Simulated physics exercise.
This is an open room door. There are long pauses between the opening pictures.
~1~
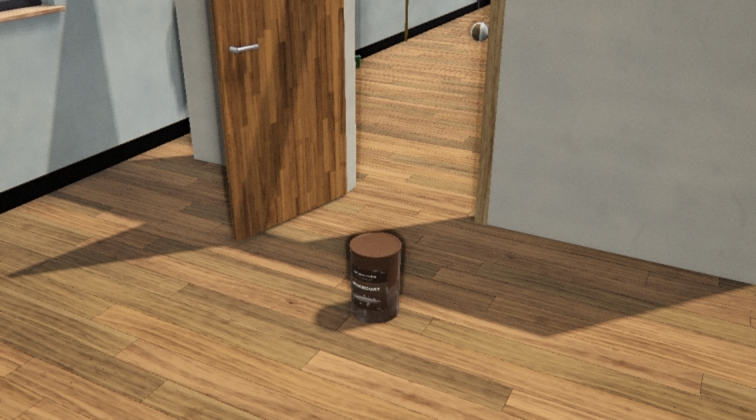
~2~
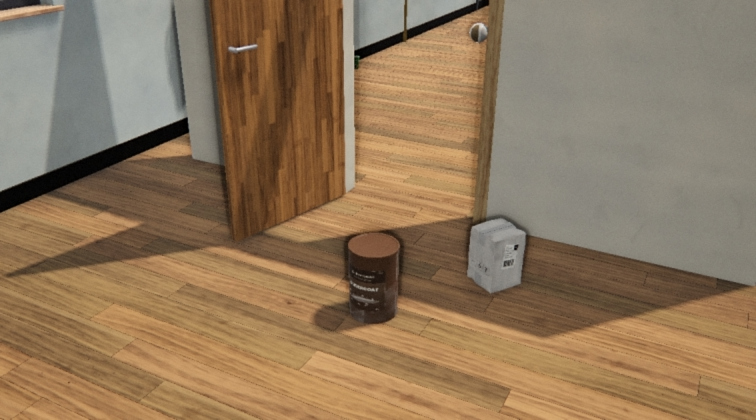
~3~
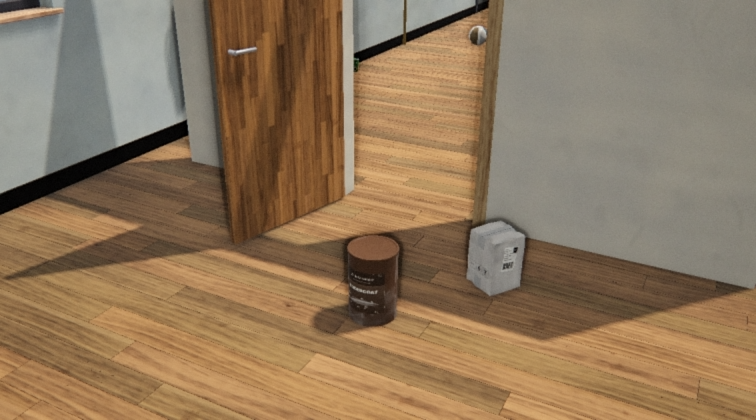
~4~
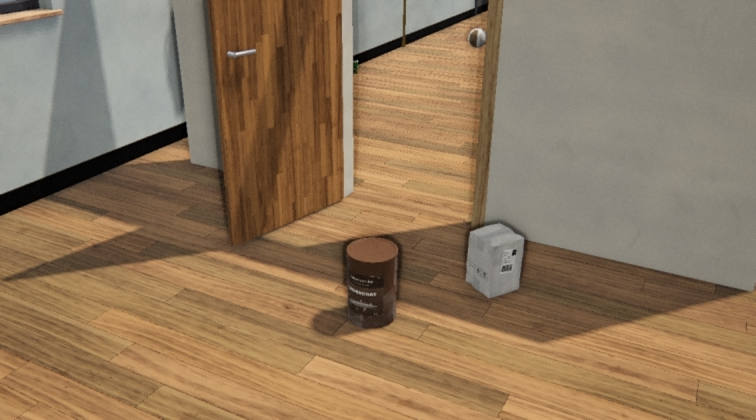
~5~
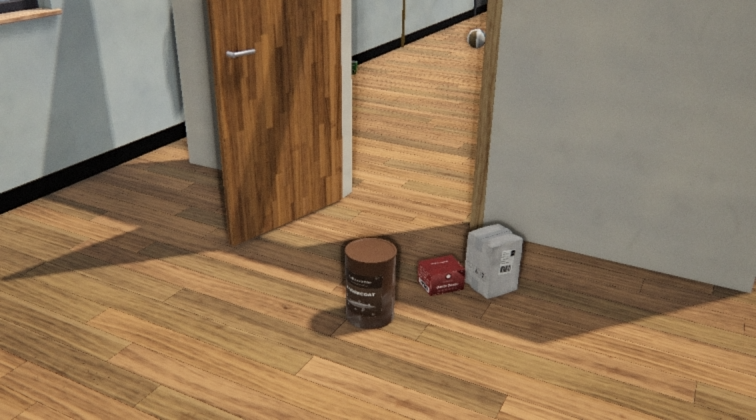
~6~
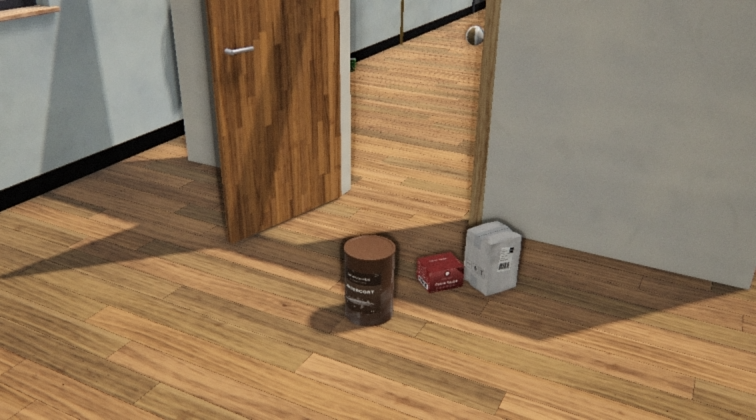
In a room with a wooden floor, a door stood wide open and still near a brown pail; a white box appeared to the pail's right, then a smaller red box appeared between them.
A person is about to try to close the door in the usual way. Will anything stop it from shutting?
Outcome: The door closes.
Then, 0.70 s after the last picture, door at 85°.
Then, 1.10 s after the last picture, door at 63°.
Then, 1.50 s after the last picture, door at 37°.
Then, 1.90 s after the last picture, door at 11°.
At rest, door at 0°; all 3 in place. Seen from the same camera at the end, red box near (440, 273).
